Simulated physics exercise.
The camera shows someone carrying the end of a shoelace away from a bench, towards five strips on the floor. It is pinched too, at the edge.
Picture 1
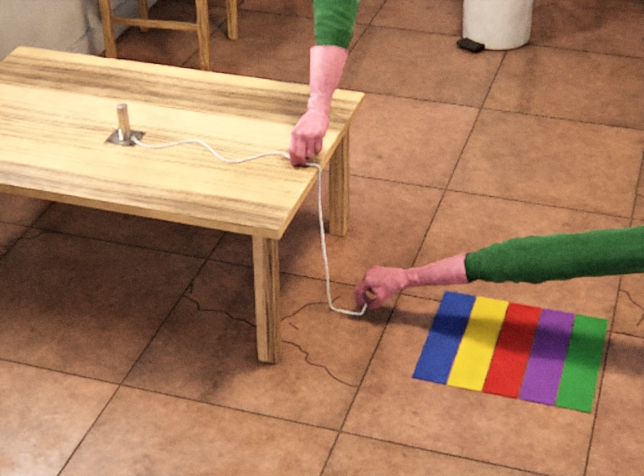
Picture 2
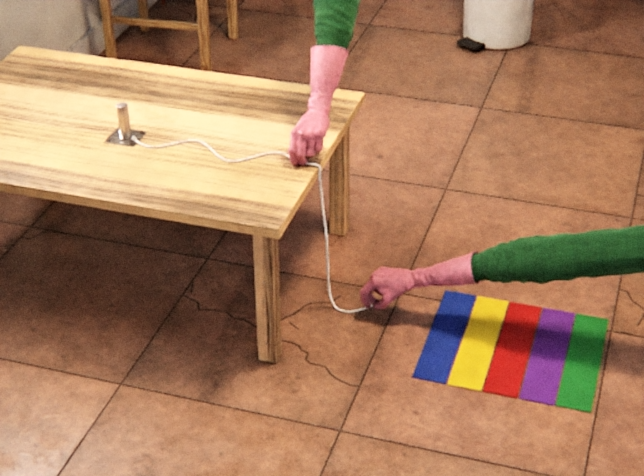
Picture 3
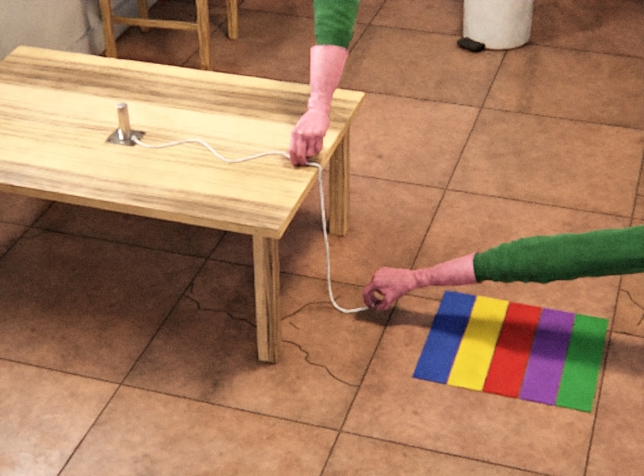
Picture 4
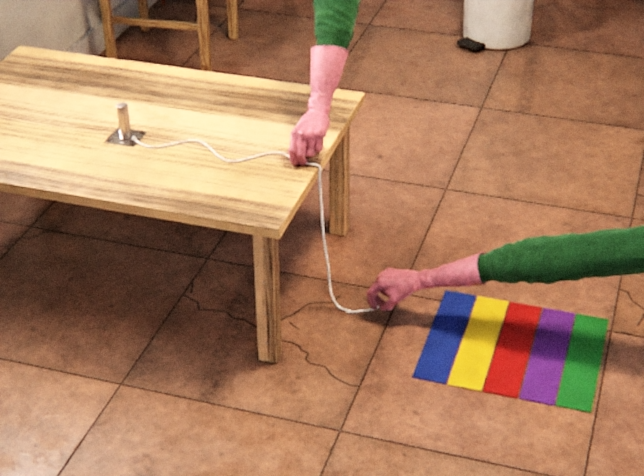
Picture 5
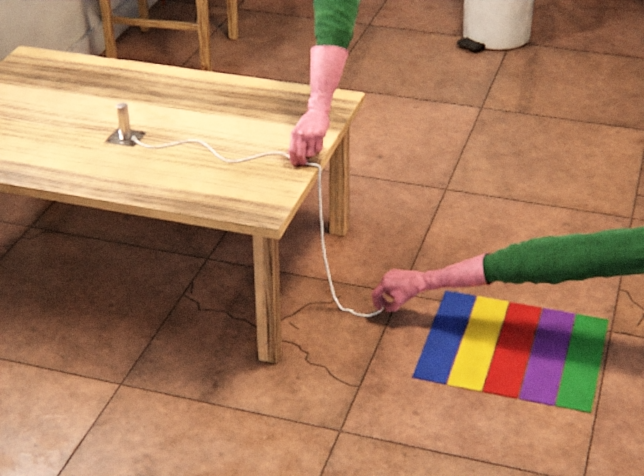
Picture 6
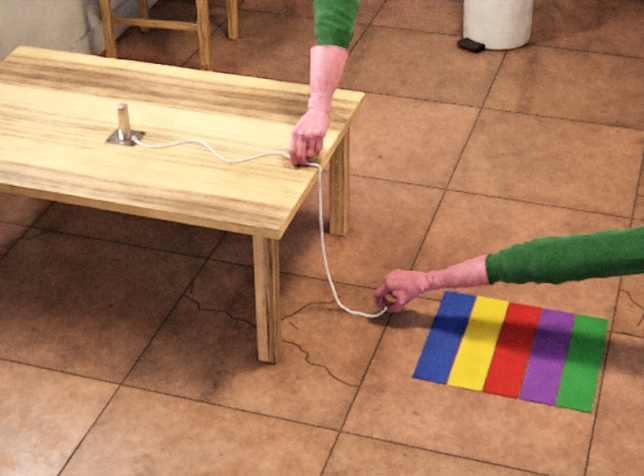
On a tiled floor beside a light wooden bench, one hand pinches a white shoelace at the bench's edge while another holds its end low, near five coloured strips. The lower hand inches slightly rightward towards the blue strip, drawing the hanging lace a little outward, while the upper hand stays still.
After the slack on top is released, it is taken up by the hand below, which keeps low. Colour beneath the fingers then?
Red.
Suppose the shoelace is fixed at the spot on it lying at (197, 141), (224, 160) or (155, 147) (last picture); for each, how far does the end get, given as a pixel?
The three spots are (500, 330), (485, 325) and (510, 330), in that order.
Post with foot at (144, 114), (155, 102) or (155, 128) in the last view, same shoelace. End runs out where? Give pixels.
Going through them in sequence: (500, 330), (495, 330) and finally (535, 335).
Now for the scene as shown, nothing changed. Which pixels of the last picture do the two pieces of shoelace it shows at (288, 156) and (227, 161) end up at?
The first ends at (315, 167) and the second at (252, 157).
Soon after, end near (442, 319); over blue.
Then, end near (488, 327); over yellow.
At full stretch, end near (515, 332); over red. The red one.
